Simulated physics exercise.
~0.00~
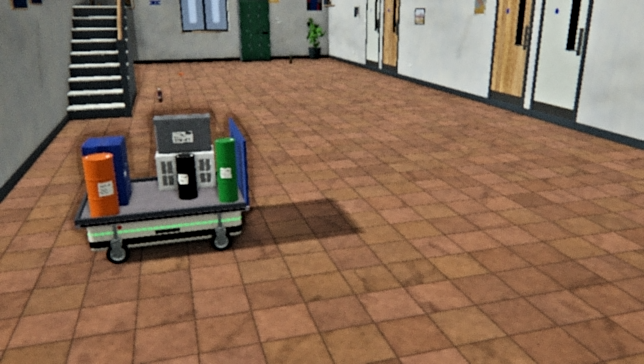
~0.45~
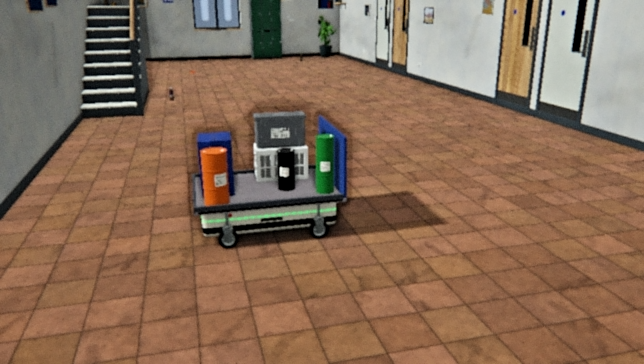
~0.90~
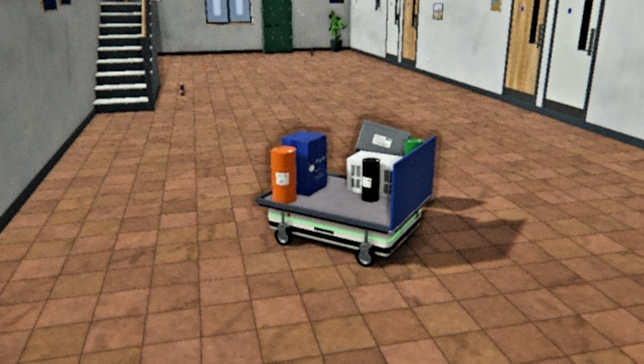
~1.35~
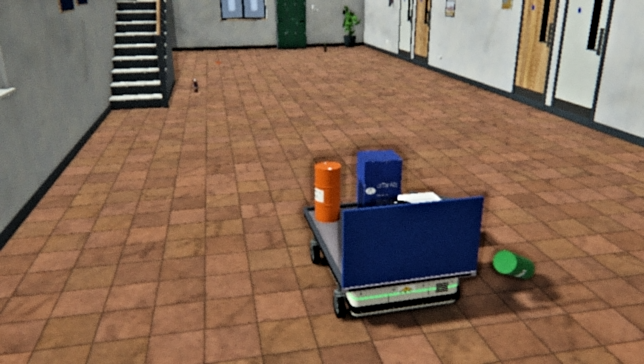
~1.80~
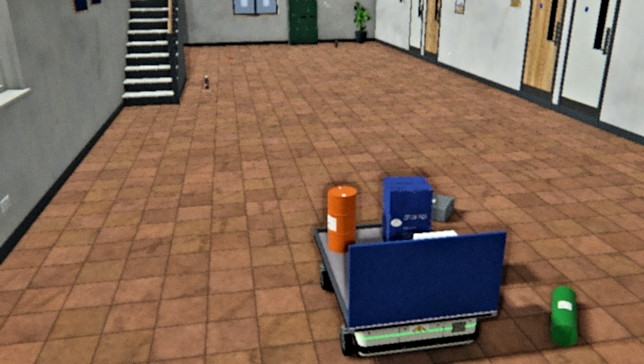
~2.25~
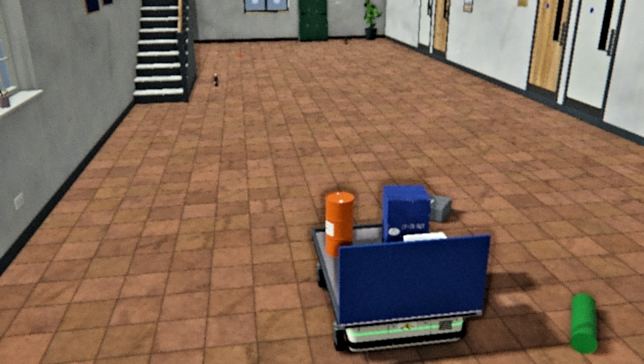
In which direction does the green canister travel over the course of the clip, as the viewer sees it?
The green canister moves to the right, first riding on the cart and then lying on the floor after it comes off.
In a hall with brown floor tiles, stairs at the far left and doors along the right wall, seen from slightly above, a low cart carries orange, black and green canisters, a blue box, a white crate and a grey tote. The cart rolls right, then swings round until its tall blue board faces the viewer. During the turn the grey tote leans, and it and the green canister topple off onto the floor. The green canister rolls farther right as the cart halts. At the end the orange canister and blue box stand upright aboard, with the white crate partly hidden behind the board.
